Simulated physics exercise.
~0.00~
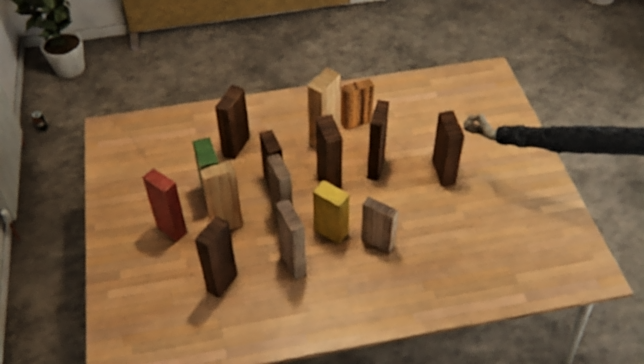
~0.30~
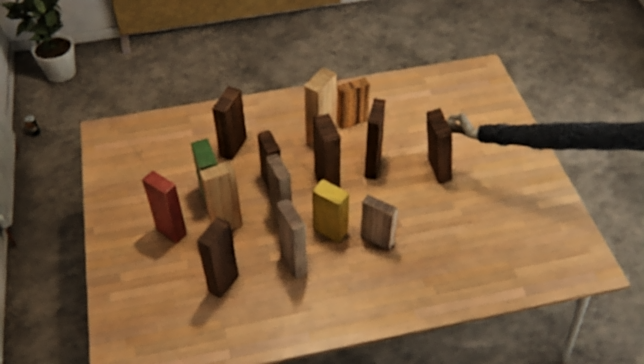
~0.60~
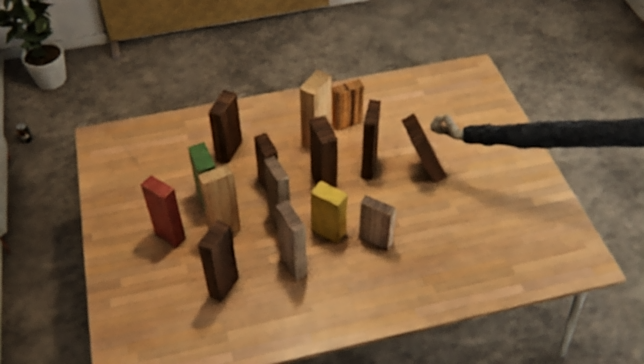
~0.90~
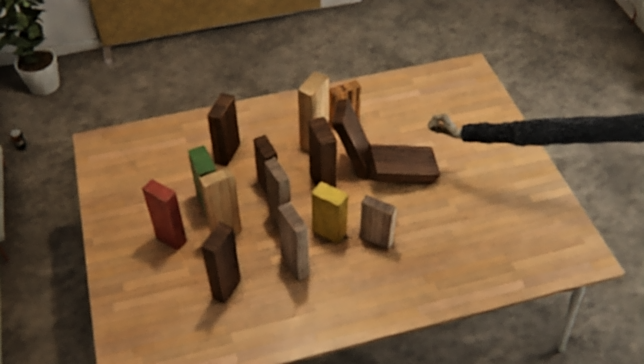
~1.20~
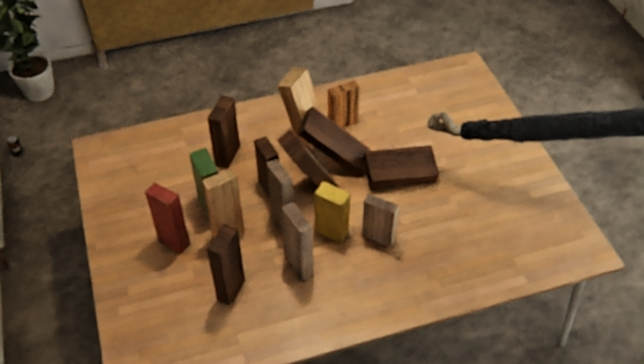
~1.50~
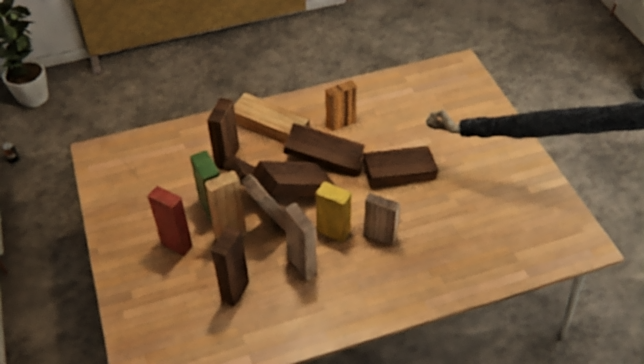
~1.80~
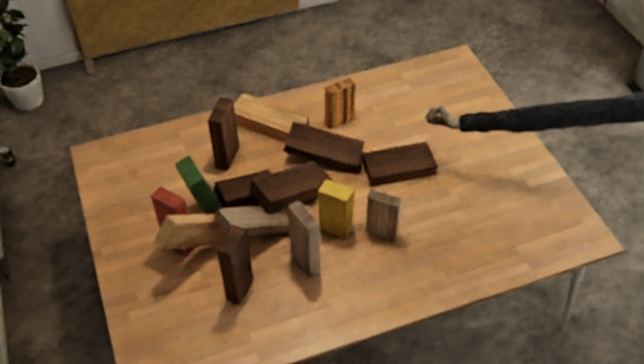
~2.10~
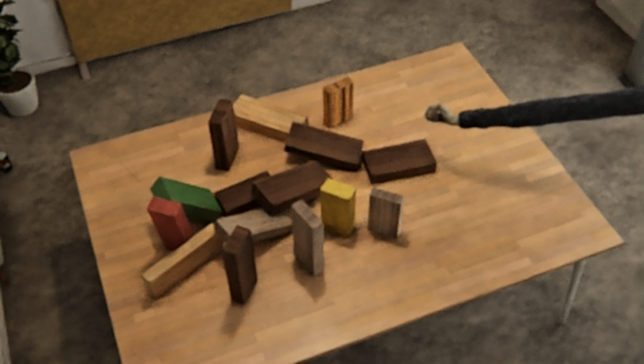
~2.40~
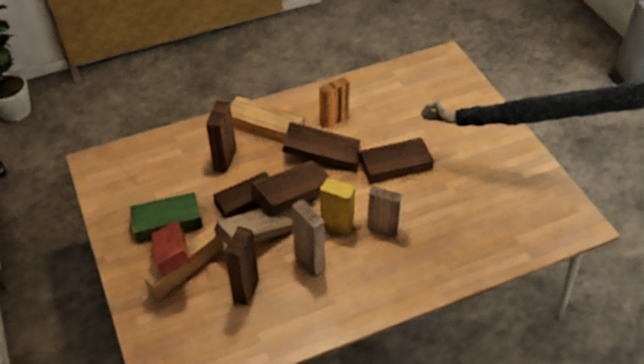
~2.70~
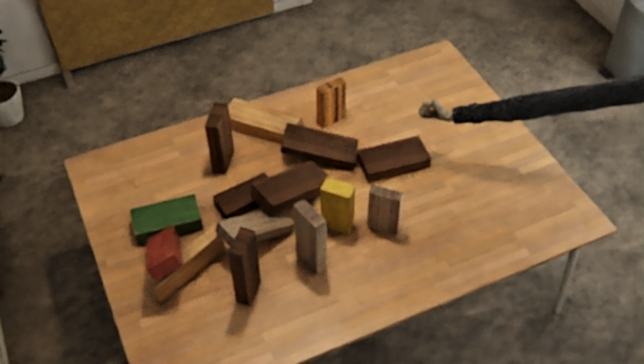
A hand at the right tips a dark brown block leftward on a wooden table crowded with upright blocks, setting off a spreading topple that brings down the green block and knocks over the red one, which ends tilted against a fallen light block while the yellow block stays standing.
